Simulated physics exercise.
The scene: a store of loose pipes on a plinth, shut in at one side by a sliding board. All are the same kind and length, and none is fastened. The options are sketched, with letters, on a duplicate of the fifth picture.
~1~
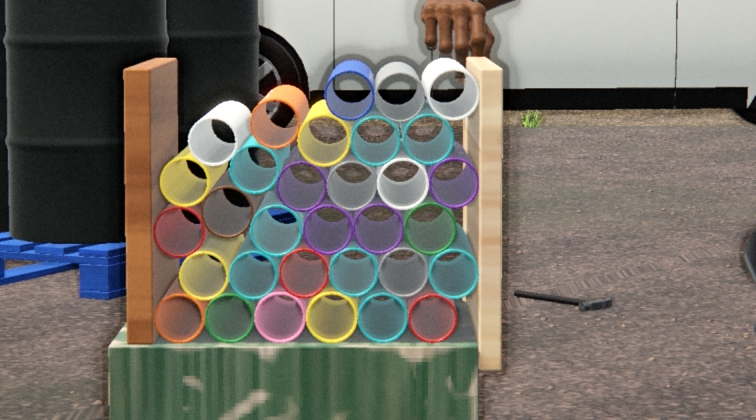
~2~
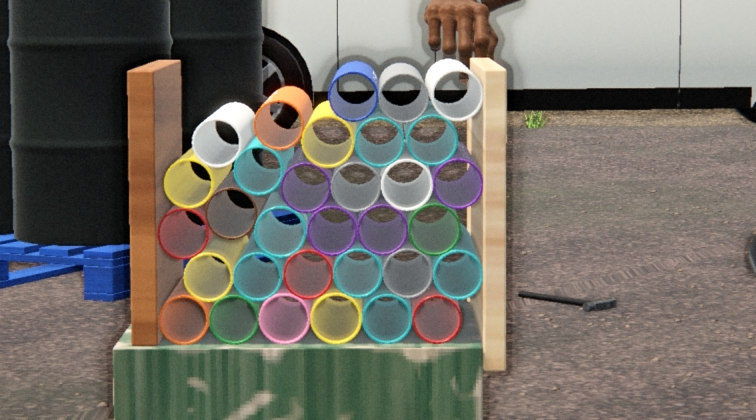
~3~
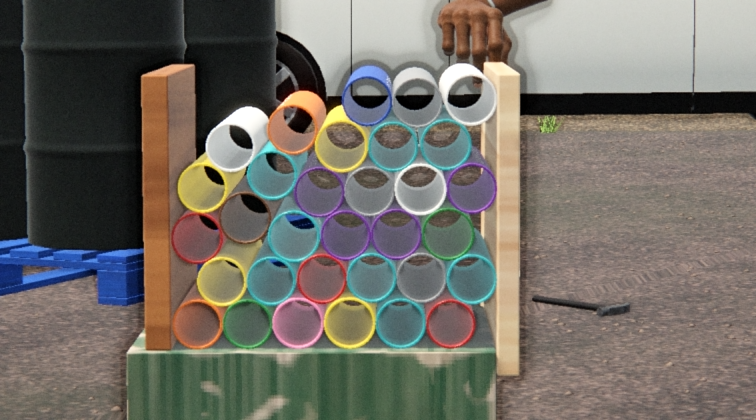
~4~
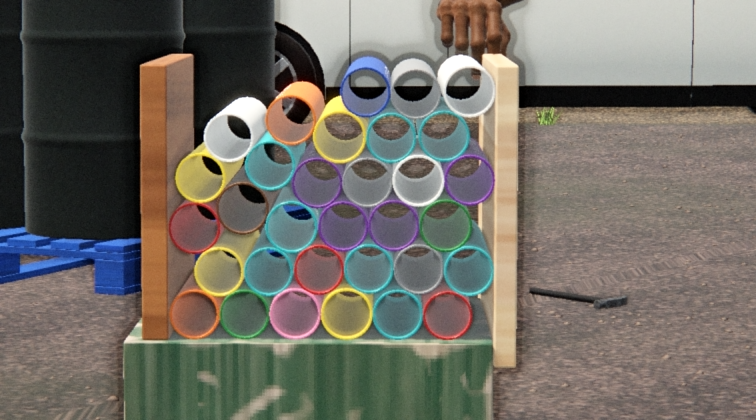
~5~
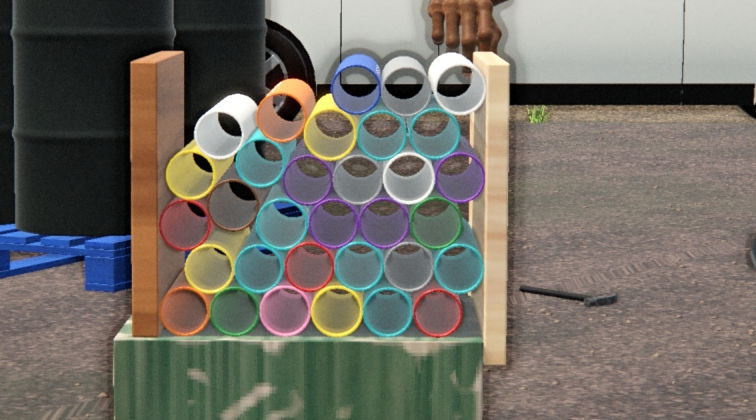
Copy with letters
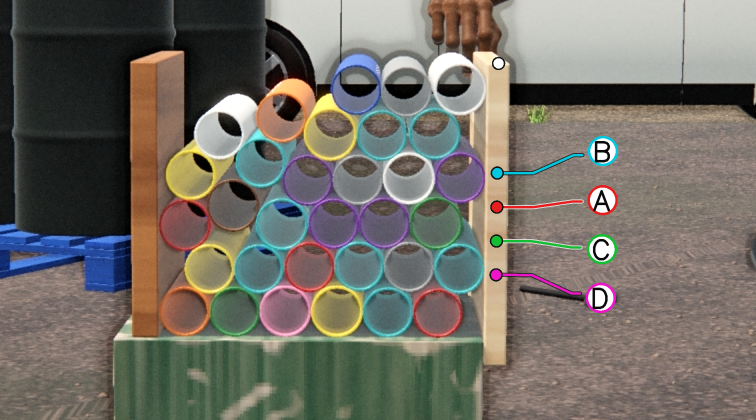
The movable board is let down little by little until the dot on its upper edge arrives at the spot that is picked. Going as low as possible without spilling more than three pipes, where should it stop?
Stop at A.
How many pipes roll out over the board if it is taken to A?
At A the number is one.
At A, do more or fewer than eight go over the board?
At A, fewer than eight.
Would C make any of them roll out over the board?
Yes, at C.
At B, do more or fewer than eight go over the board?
Fewer than eight.
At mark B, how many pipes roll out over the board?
At B the number is one.
On the marked copy, A at (497, 207); B at (497, 173); C at (496, 241); D at (496, 275); the white dot at (498, 64).
With A. Early on, top of the board (486, 132).
Further on, top of the board (485, 206).
At the end, top of the board (485, 206), one out over the board.
As for the rest, B one out over the board; C four out over the board; D four out over the board.
